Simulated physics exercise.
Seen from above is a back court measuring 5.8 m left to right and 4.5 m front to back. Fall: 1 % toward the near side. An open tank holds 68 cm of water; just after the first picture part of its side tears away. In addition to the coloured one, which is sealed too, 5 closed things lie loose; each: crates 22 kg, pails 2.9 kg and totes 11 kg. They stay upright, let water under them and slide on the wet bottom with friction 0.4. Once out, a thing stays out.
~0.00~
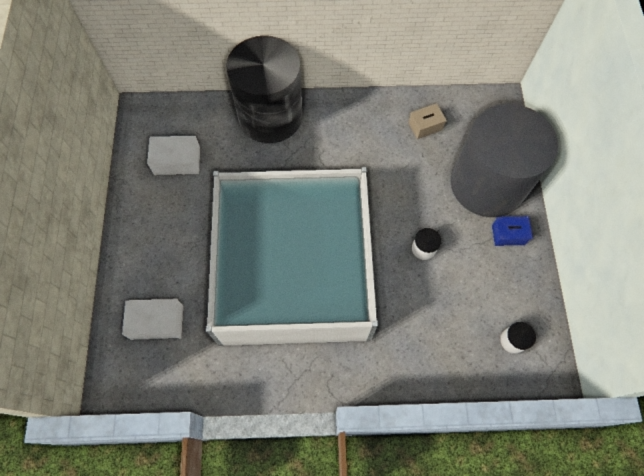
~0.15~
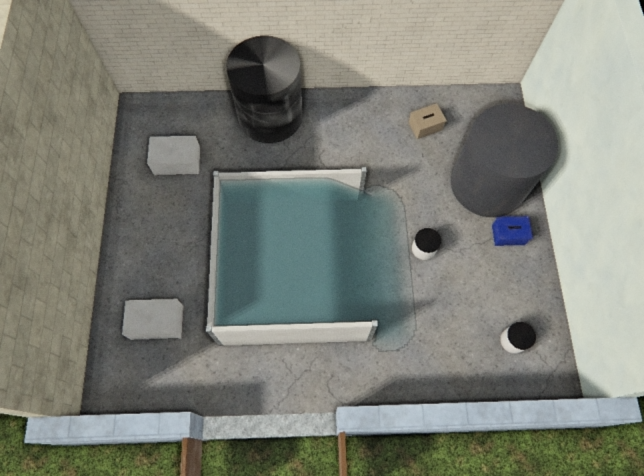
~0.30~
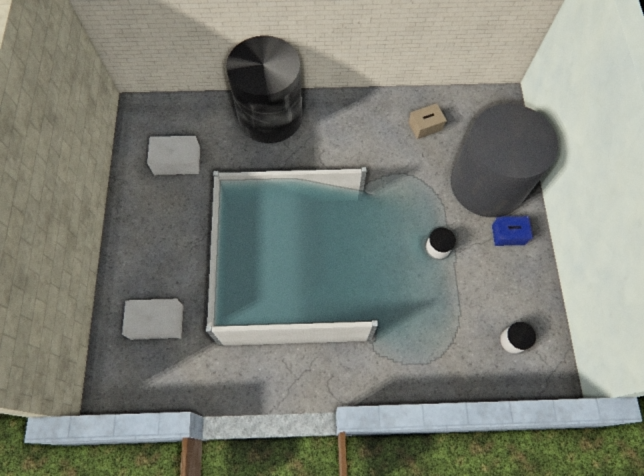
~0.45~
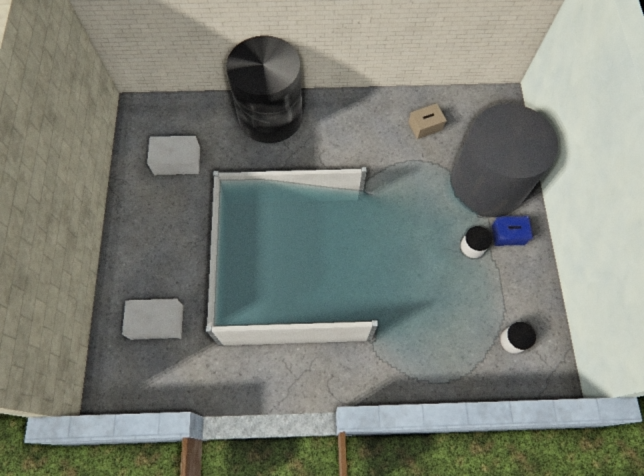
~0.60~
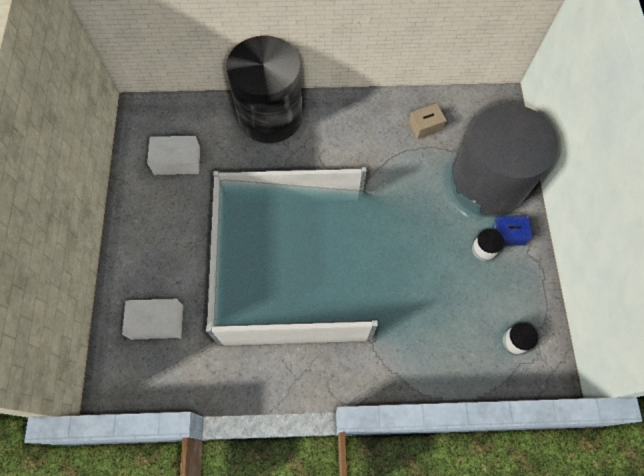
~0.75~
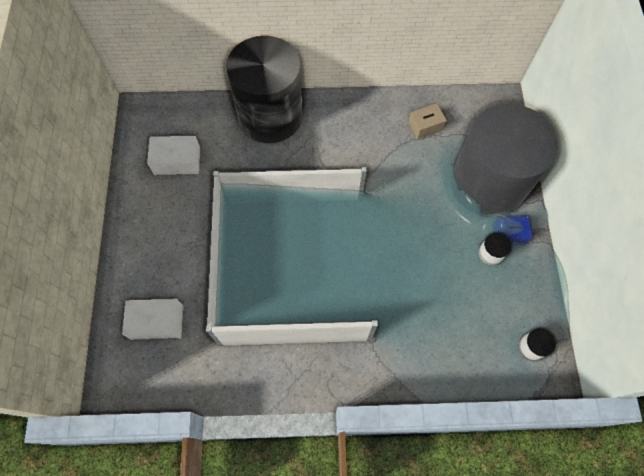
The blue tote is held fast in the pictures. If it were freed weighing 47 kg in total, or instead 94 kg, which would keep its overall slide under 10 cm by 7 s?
The lighter one drifts, the heavier stays.
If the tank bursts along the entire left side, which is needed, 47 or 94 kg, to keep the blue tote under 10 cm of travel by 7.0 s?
Answer: The small one.
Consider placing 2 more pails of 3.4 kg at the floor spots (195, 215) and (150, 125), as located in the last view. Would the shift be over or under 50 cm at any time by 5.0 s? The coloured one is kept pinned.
Taking them as listed: Not beyond and not beyond.
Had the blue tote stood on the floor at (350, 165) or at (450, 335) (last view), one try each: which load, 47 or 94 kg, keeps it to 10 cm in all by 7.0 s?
Respectively, first option suffices; second option only.
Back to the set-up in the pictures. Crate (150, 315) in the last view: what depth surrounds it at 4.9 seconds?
5 cm.
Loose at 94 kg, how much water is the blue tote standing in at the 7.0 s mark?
About 9 cm.
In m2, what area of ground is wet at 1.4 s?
Somewhere around 11.5 m2, roughly.
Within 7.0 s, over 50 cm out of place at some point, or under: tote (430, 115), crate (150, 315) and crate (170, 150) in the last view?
First one crosses the line, second one stays inside, third one stays inside.
After 1.4 s the blue tote would be 26 cm from its start with 47 kg and 0 cm from its start with 94 kg; 20 cm of water round it then.
After 3.1 s the blue tote would be 25 cm from its start with 47 kg and 0 cm from its start with 94 kg; 25 cm of water round it then.
After 4.9 s the blue tote would be 25 cm from its start with 47 kg and 0 cm from its start with 94 kg; 11 cm of water round it then.
After 7.0 s the blue tote would be 25 cm from its start with 47 kg and 0 cm from its start with 94 kg; 9 cm of water round it then.
